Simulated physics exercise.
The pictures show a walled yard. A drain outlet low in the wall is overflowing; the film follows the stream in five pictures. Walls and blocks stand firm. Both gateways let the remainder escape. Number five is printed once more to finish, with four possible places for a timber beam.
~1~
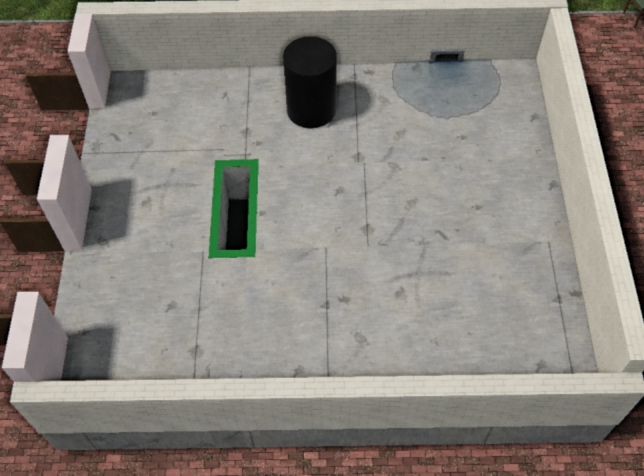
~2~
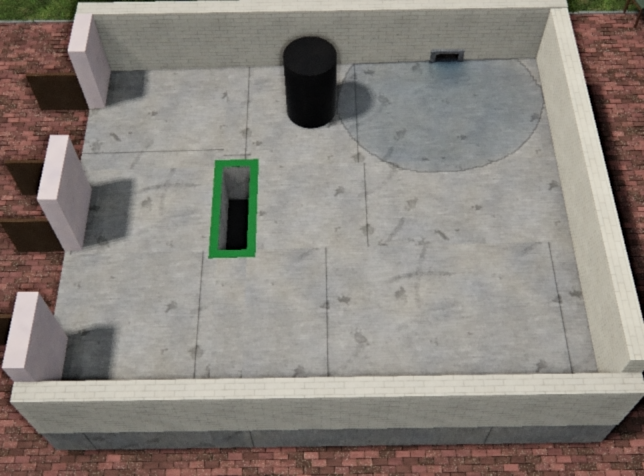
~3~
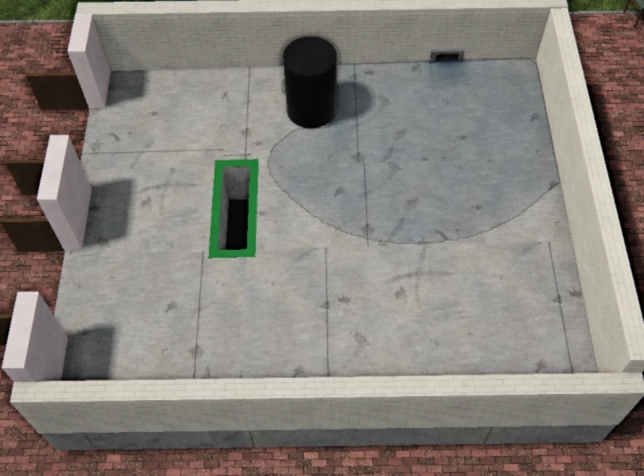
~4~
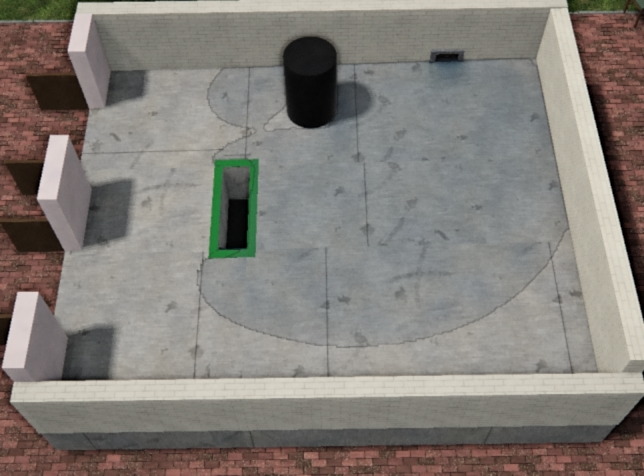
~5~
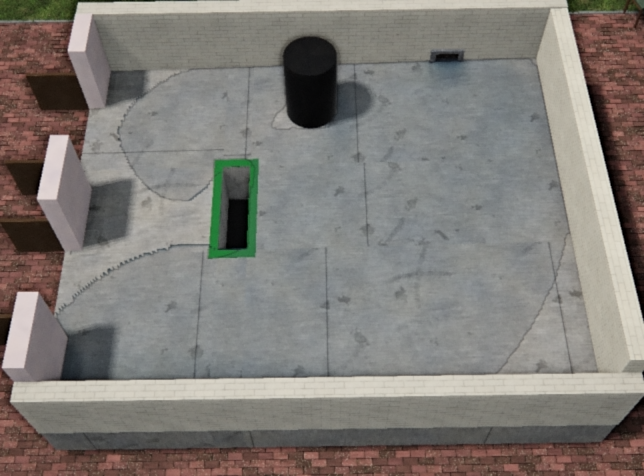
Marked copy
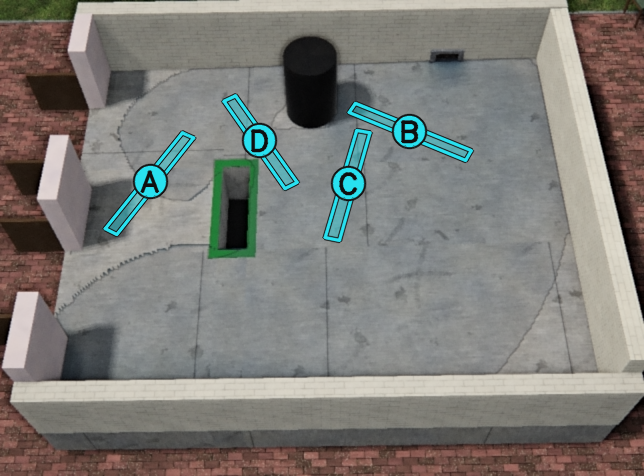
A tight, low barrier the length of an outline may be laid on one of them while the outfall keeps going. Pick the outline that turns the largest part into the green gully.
Go for A.
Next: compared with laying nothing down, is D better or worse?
Spot D is worse.
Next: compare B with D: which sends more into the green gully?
D it is.
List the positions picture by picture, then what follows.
Outfall at (447, 56); green gully at (234, 207); open gate at (75, 293); open gate at (99, 147); water covers 4 % of the ground and shows as far out as (423, 107); green gully still dry.
Water covers 15 % of the ground and shows as far out as (368, 147); green gully still dry.
Water covers 30 % of the ground and shows as far out as (382, 239); green gully still dry.
Water covers 52 % of the ground and shows as far out as (251, 322); green gully taking water.
Water covers 76 % of the ground and shows as far out as (62, 322); green gully taking water.
On the marked copy, A from (111, 231) to (188, 135); B from (352, 107) to (468, 155); C from (332, 238) to (363, 131); D from (229, 98) to (291, 185).
If A is chosen, about 27 % of the stream runs into the green gully, about 73 % out by the gates.
If B is chosen, about 8 % of the stream runs into the green gully, about 92 % out by the gates.
If C is chosen, about 14 % of the stream runs into the green gully, about 86 % out by the gates.
If D is chosen, about 13 % of the stream runs into the green gully, about 87 % out by the gates.
